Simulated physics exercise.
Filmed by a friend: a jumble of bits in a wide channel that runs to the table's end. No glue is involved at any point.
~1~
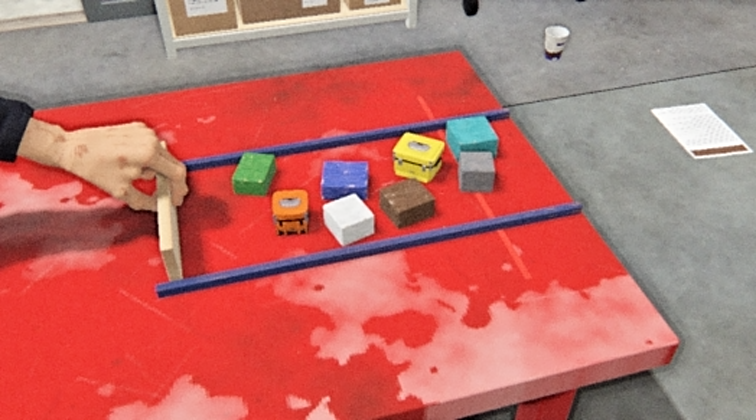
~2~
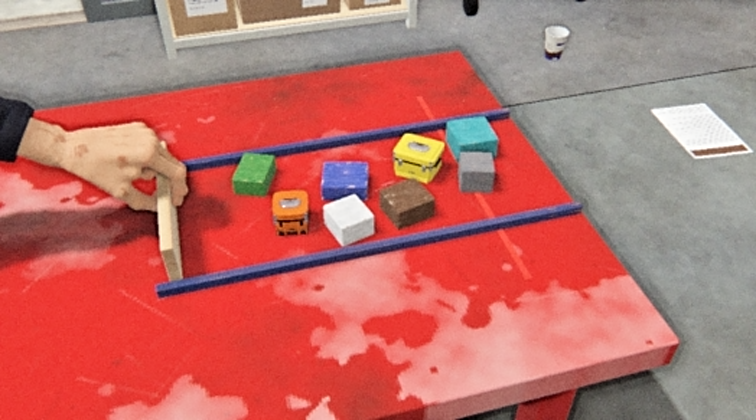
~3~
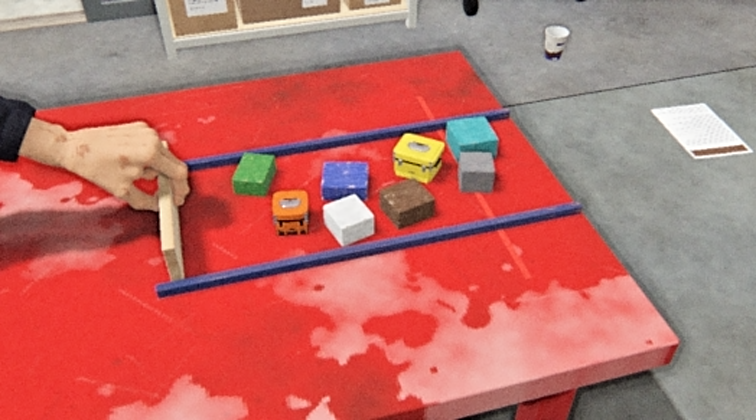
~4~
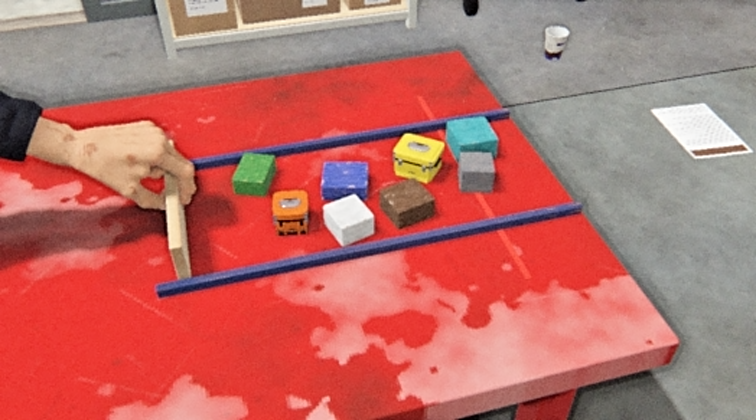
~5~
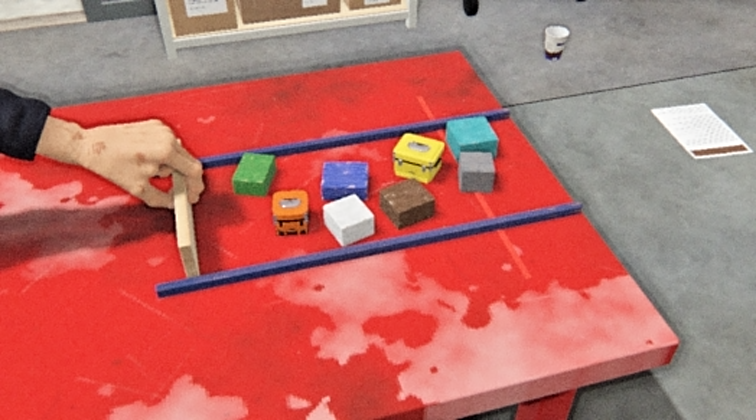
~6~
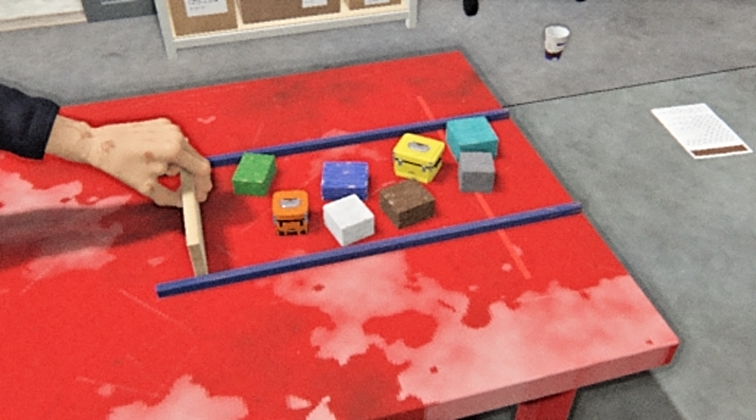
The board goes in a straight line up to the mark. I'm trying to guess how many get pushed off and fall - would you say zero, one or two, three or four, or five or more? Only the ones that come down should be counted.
I would say one or two.
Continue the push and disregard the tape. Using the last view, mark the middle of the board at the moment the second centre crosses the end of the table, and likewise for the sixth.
(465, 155) and (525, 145).
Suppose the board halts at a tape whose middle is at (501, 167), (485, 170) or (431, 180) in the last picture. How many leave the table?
It would be 4, then 2, then 0.
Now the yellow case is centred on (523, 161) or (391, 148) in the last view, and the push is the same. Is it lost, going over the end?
Case one, it ends up off; case two, it is still there.
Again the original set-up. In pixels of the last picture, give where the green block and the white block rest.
In order, first (461, 134), then (507, 201).
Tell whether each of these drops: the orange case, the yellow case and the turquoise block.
Orange case: Stays; yellow case: Stays; turquoise block: Falls off.
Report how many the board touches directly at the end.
It is in contact with 3.
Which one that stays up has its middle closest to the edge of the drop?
Grey block.
Soon after, none off yet; turquoise block at rest near (471, 140); grey block at rest near (476, 173); yellow case at rest near (418, 158).
In the end, the number that fall off is one or two; gone, turquoise block.
